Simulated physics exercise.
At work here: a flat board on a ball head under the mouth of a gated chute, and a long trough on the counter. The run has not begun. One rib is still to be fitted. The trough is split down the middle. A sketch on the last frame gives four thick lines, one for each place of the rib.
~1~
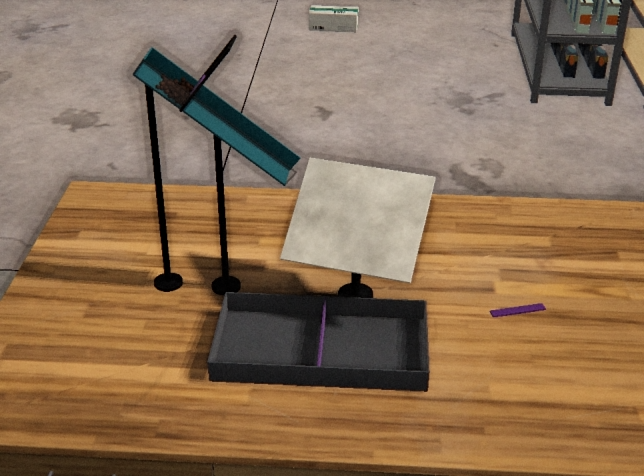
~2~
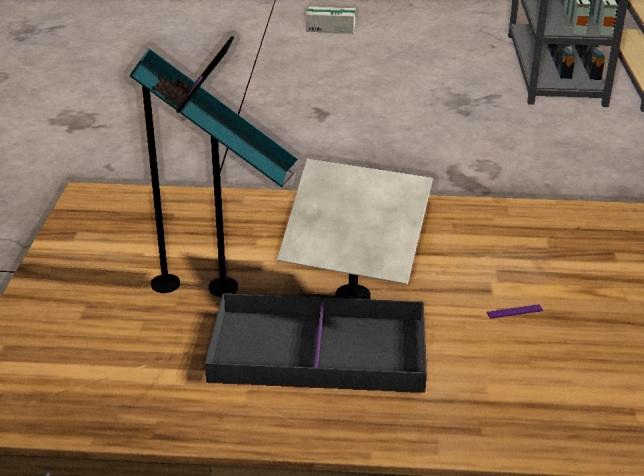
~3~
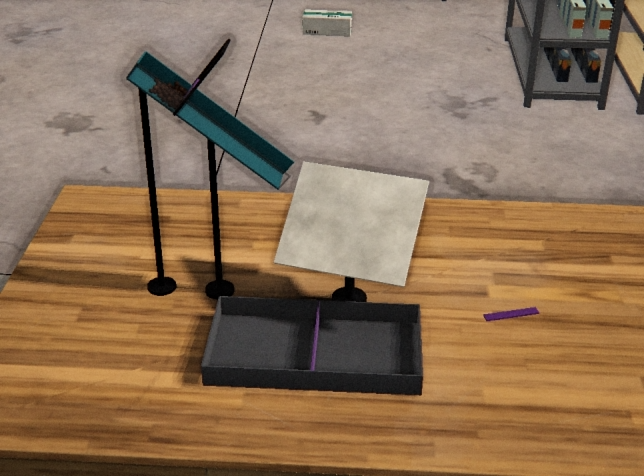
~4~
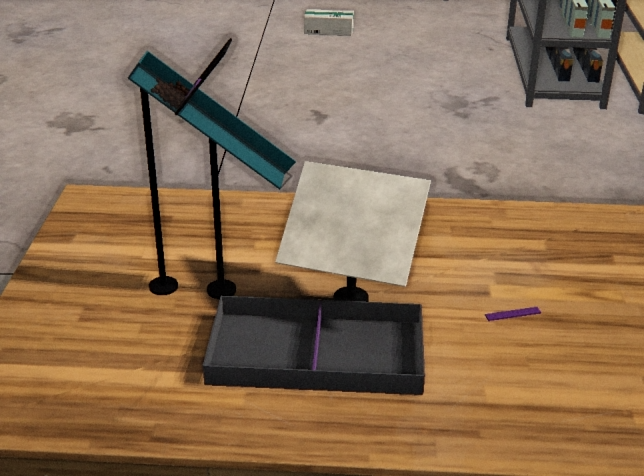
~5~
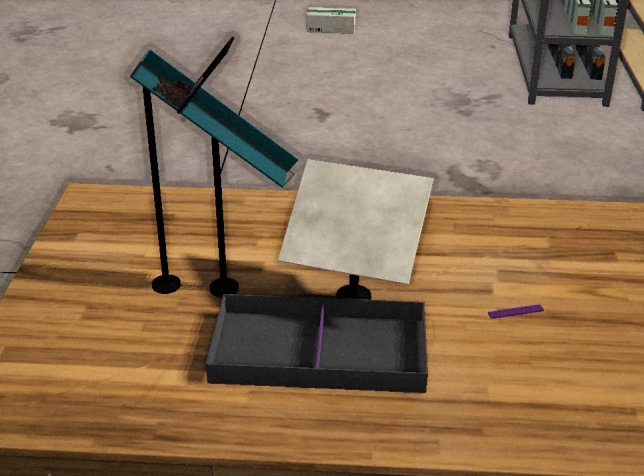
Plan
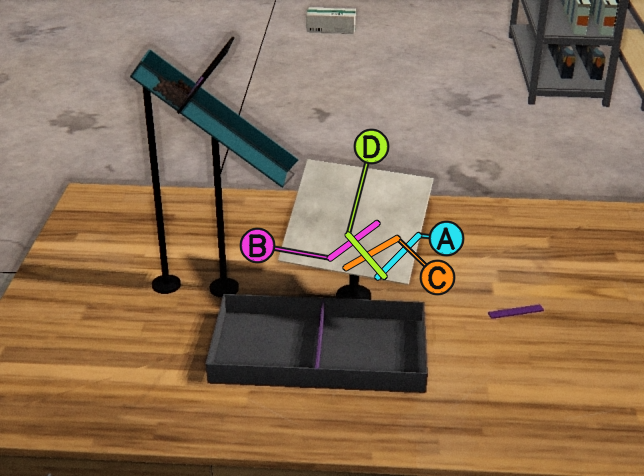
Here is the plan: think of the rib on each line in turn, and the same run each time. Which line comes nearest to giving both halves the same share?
Go for C.
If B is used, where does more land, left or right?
The left half.
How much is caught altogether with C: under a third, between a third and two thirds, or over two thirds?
Over two thirds.
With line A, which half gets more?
More lands on the right.
On the marked copy, line A from (418, 235) to (377, 277); line B from (377, 223) to (330, 258); line C from (397, 238) to (345, 267); line D from (348, 234) to (384, 276).
If A is chosen, of what is caught, a small part in the left half, nearly all in the right.
If B is chosen, of what is caught, most in the left half, about a quarter in the right.
If C is chosen, of what is caught, about half in the left half, about half in the right.
If D is chosen, of what is caught, a small part in the left half, nearly all in the right.
